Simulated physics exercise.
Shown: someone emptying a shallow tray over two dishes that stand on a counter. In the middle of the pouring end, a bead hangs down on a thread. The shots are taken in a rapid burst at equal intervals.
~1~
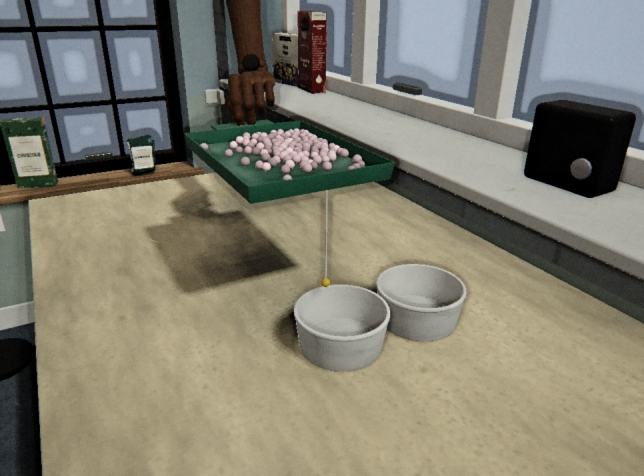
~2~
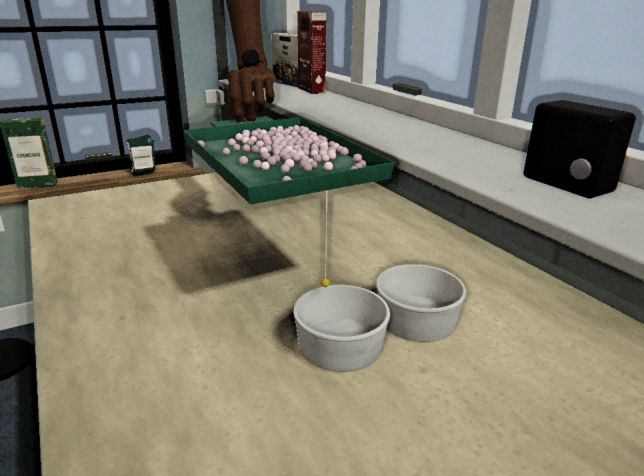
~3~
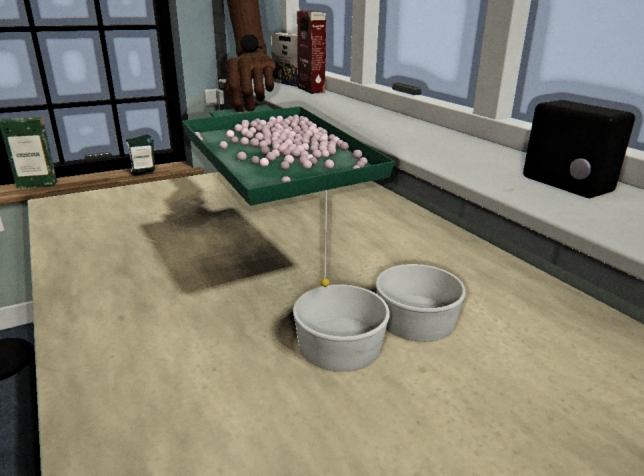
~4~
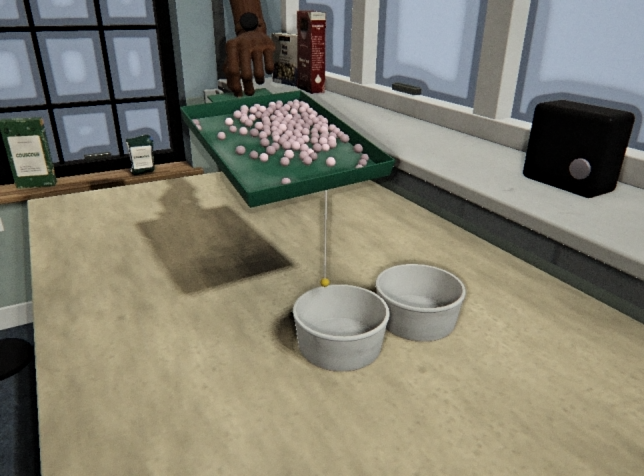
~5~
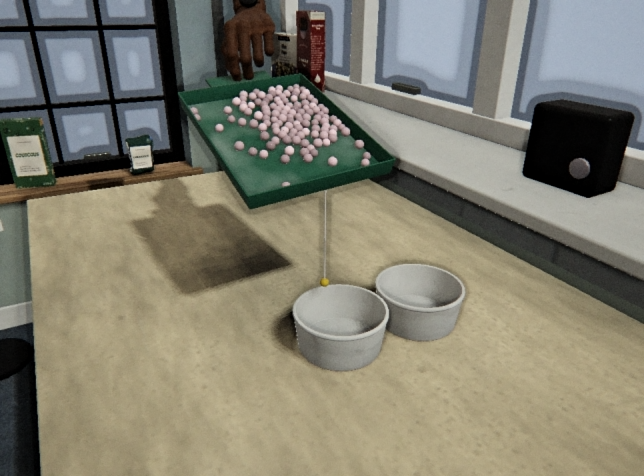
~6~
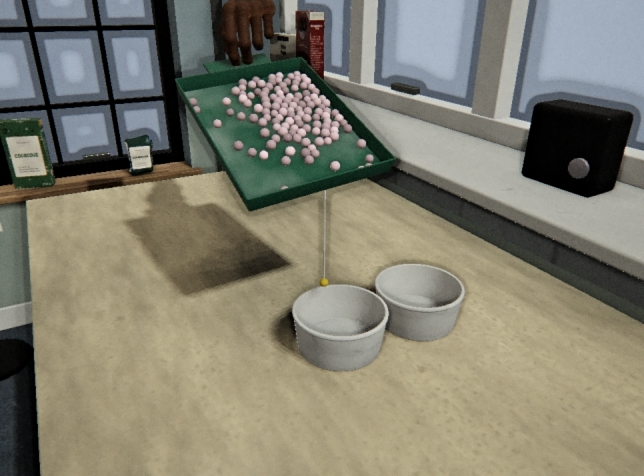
To begin with, a green tray of pale pink balls sits level above two grey dishes on a counter, a dark hand behind it and a yellow bead hanging below. The hand then rises as the tray's far end lifts, slanting it steadily more toward its near left corner, and the balls begin to shift.
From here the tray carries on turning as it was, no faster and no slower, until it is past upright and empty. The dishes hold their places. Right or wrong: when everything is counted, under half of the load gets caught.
Right.
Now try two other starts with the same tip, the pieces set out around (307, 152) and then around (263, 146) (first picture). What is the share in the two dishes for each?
It's 20 percent the first time and 20 percent the second.
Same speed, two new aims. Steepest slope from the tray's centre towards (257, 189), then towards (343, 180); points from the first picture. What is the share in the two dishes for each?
Lab note: Try 1 = 0 %, try 2 = 90 %.
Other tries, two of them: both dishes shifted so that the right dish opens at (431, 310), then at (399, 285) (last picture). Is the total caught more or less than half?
First try: A minority; second try: A minority.
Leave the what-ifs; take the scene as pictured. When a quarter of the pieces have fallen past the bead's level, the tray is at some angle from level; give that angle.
About 75 degrees.
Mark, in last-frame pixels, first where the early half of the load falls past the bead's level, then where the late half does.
Near (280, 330) to start, and near (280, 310) afterwards.
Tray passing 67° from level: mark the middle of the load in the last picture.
I'd put the middle close to (285, 198).
Just after the last frame, tray tipped steeply; roughly two thirds on the tray; just a few in the left dish; about a tenth outside both; roughly a quarter in the air.
A moment on, tray tipped past a quarter turn; roughly a quarter on the tray; about a tenth in the left dish; roughly half outside both; roughly a quarter in the air.
Further on, tray tipped past a quarter turn; about a tenth in the left dish; the larger part outside both.
When it is over, tray tipped past a quarter turn; about a tenth in the left dish; not one in the right dish; the larger part outside both.
